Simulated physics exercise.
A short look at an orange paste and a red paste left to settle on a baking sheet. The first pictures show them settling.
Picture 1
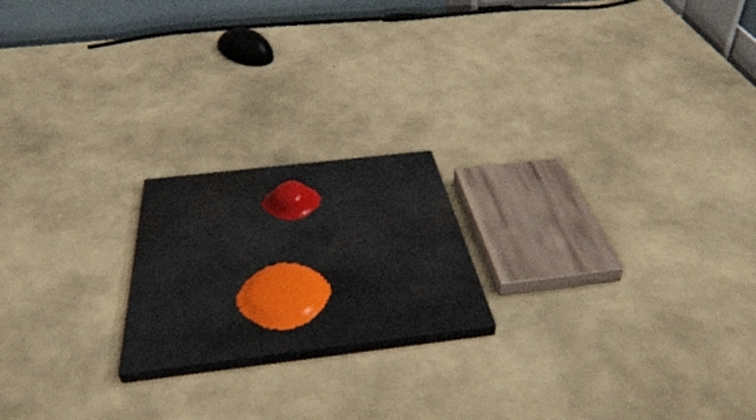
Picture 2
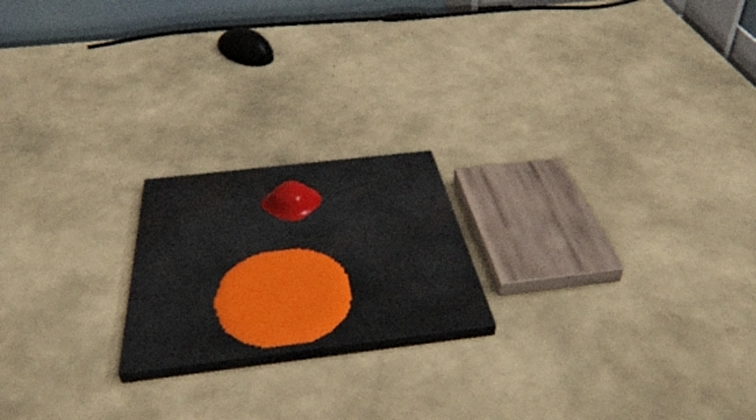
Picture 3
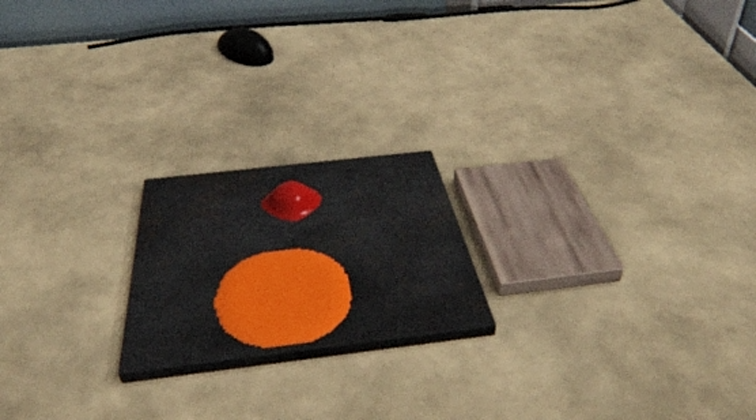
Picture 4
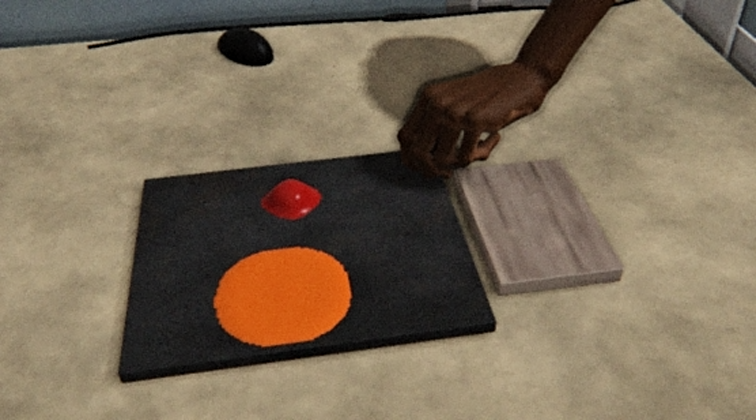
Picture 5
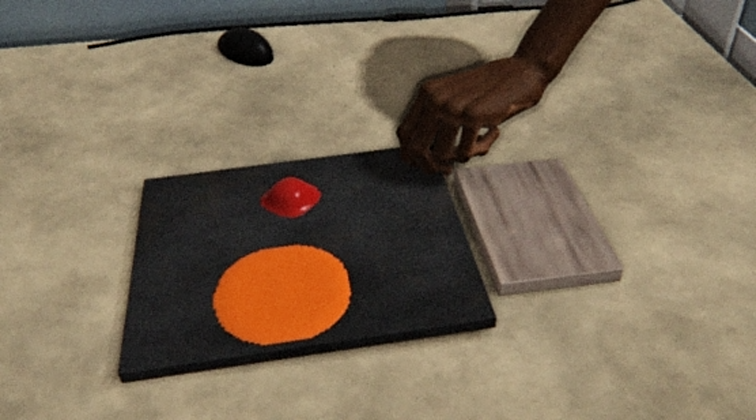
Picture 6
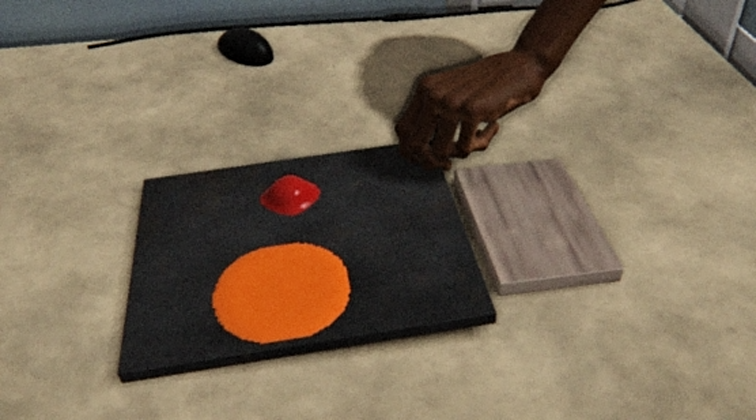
A hand came in and raised the far right corner of a dark board slightly, after the orange paste on it had flattened into a wide circle while the red blob behind barely changed.
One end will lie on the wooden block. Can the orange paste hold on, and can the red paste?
The orange paste holds its ground; the red paste holds its ground.
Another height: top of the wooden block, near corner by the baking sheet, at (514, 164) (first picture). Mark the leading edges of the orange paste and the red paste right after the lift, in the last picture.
The first near (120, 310), the second near (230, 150).
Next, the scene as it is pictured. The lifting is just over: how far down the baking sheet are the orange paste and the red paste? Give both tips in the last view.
The first near (217, 297), the second near (266, 196).
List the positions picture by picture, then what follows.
In the first picture, the baking sheet lies flat; orange paste (283, 291) a low mound; red paste (291, 194) a tall heap; wooden block (562, 283).
The second picture shows they settle; orange paste (284, 294) spread thin; red paste (291, 194) a tall heap.
The third picture shows at rest; orange paste (284, 294) spread thin; red paste (291, 194) a tall heap.
The fourth picture shows a hand takes the end; orange paste (284, 292) spread thin; red paste (290, 192) a tall heap.
In the fifth picture, the end is rising; orange paste (282, 291) spread thin; red paste (290, 190) a tall heap.
The sixth picture shows the baking sheet slopes by about 3°; orange paste (282, 289) spread thin; red paste (289, 188) a tall heap; wooden block (562, 283).
Soon after, slope about 4°; the orange paste has not moved; the red paste has not moved.
Later, the orange paste has not moved; the red paste has not moved.
In the end, slope about 4°; the orange paste has not moved; the red paste has not moved.
